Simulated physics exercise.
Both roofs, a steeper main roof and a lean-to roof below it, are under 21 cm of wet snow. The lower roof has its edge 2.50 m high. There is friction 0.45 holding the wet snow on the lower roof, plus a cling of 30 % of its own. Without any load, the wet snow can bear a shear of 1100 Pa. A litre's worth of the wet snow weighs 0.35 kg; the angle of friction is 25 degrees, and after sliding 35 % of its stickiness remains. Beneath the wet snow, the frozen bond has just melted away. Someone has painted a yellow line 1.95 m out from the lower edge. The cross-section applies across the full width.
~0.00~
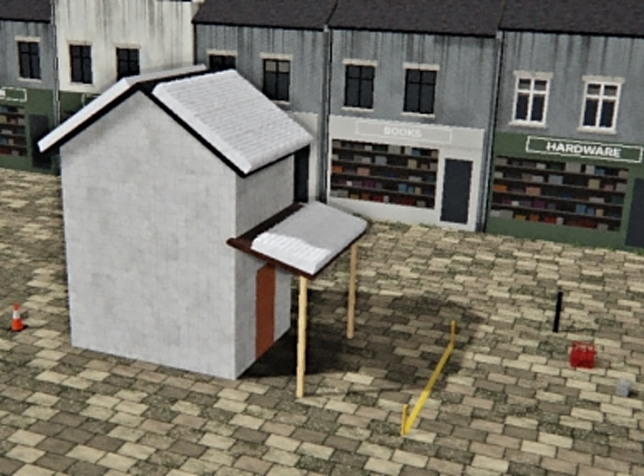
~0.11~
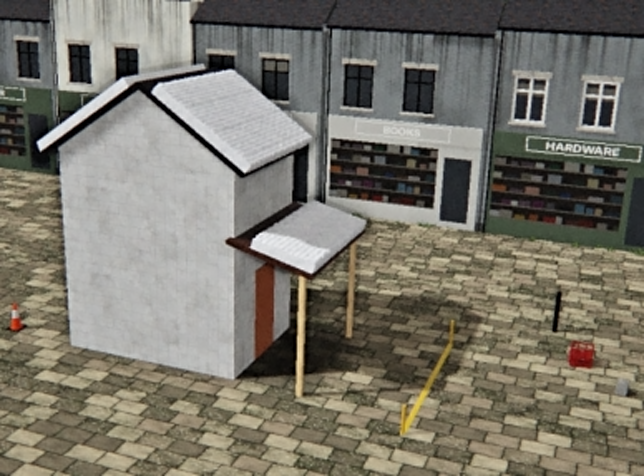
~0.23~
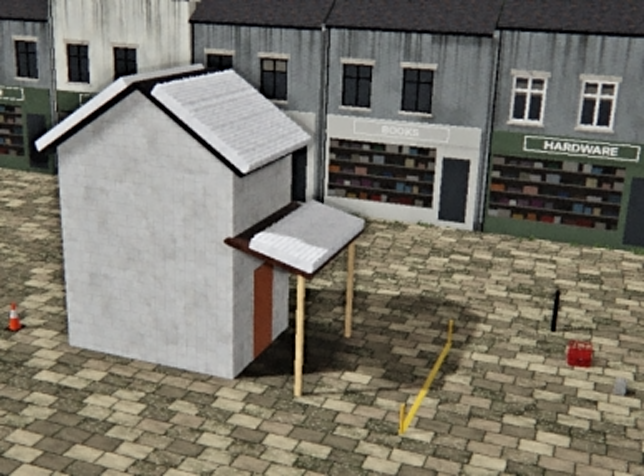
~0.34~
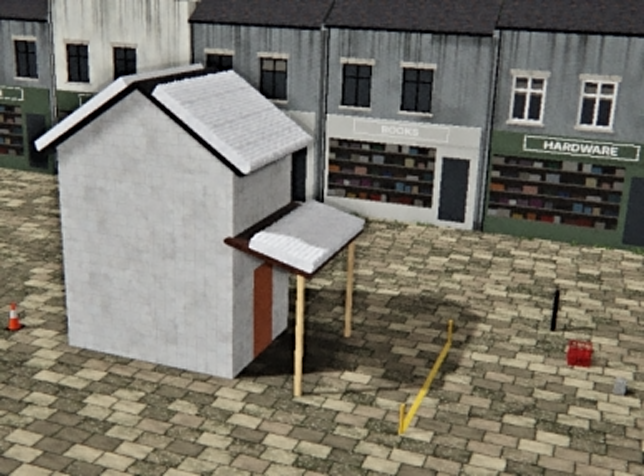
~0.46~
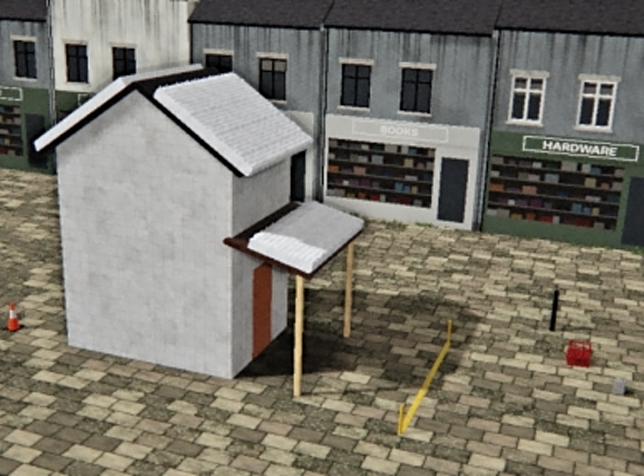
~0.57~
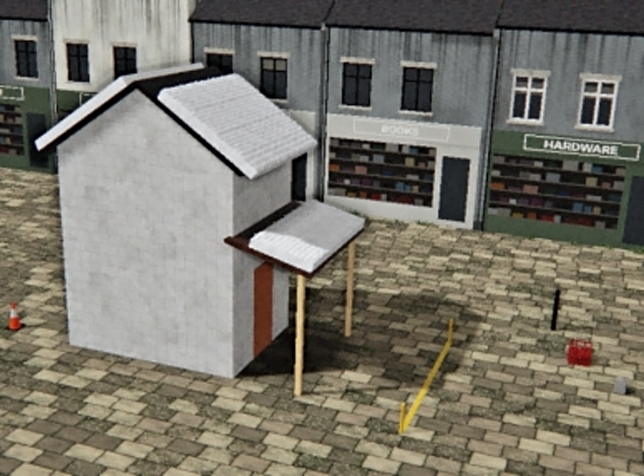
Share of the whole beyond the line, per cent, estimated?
Near 2 %.
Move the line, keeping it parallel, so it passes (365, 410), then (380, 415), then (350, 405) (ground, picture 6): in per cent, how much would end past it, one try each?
One by one: 22 in a hundred, 14 in a hundred, 35 in a hundred.
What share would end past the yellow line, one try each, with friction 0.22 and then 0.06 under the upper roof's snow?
About 20 % in the first try and about 30 % in the second.
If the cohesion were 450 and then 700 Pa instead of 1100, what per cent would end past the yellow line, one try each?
Going in order, it's 25 % and then 16 %.
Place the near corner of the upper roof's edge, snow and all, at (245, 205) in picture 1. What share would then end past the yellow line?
About 0 per cent.
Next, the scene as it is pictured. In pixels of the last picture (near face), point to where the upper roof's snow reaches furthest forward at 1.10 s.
Roughly at the pixel (279, 247).
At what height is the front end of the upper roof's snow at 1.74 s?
2.8 m or thereabouts.
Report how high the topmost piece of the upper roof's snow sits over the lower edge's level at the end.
Height above lower edge: Approx. 0.6 m.
After 1.10 s, none is below the lower edge and 0 % is past the line.
After 1.74 s, none is below the lower edge and 0 % is past the line.
After 2.37 s, 23 % is below the lower edge and 0 % is past the line.
After 3.00 s, 58 % is below the lower edge and 2 % is past the line.
After 3.90 s, 58 % is below the lower edge and 2 % is past the line.
